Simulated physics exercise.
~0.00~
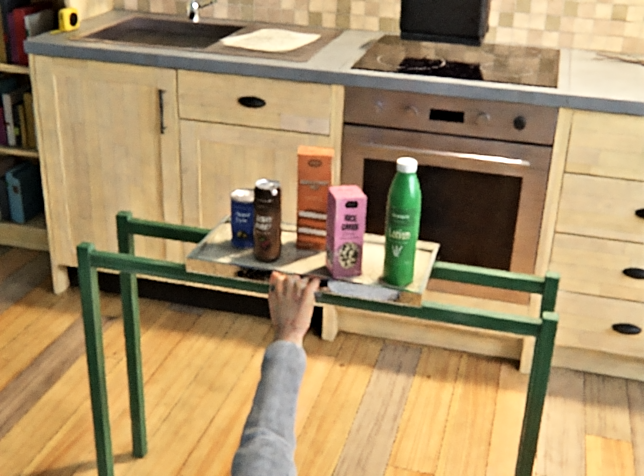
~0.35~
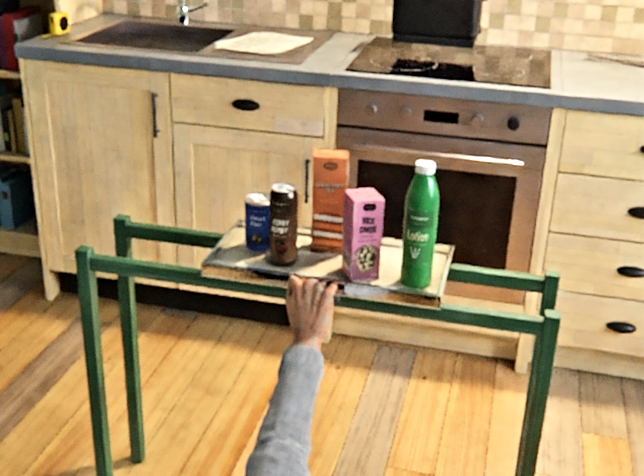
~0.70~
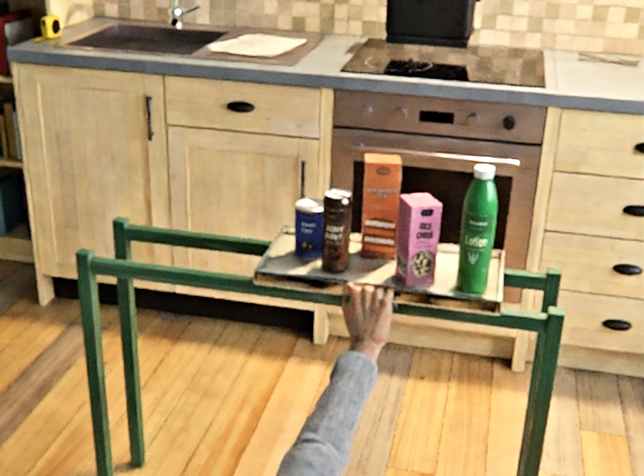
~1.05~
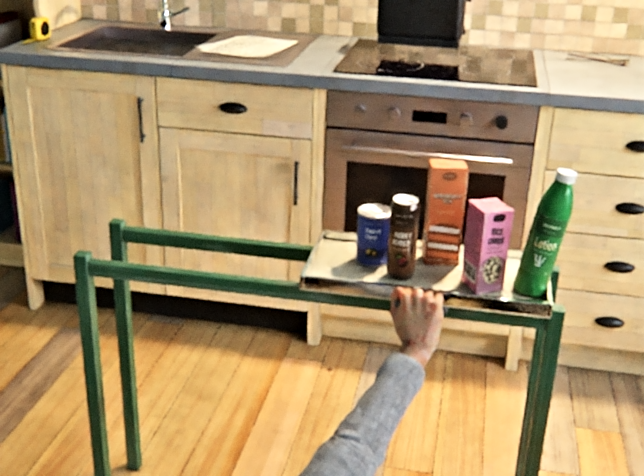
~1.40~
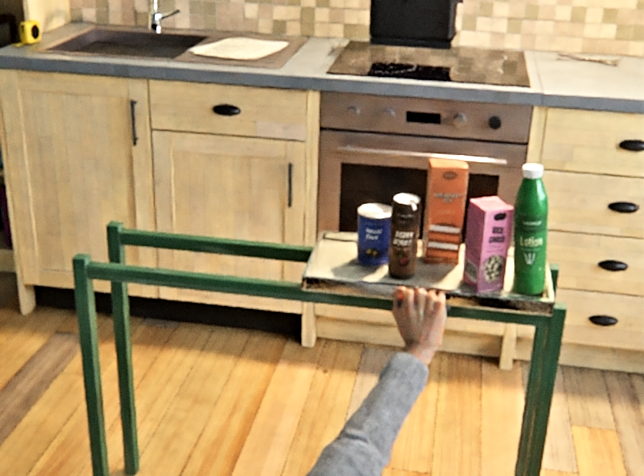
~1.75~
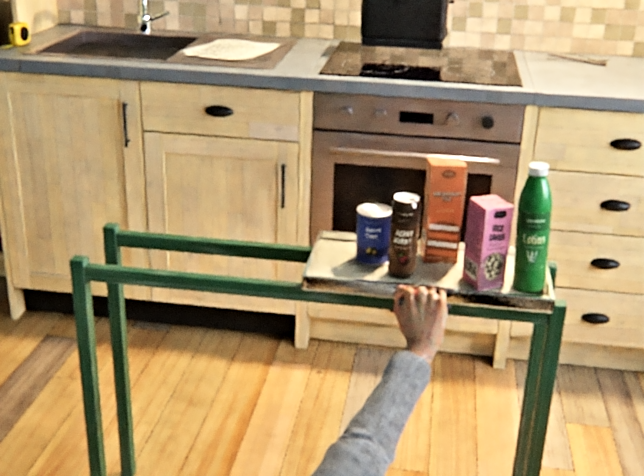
In a kitchen, a hand slid a tray of two cartons, two cans and a green bottle rightward along green rails until it halted at the right end, where the bottle tilted right, then settled upright with everything still standing.
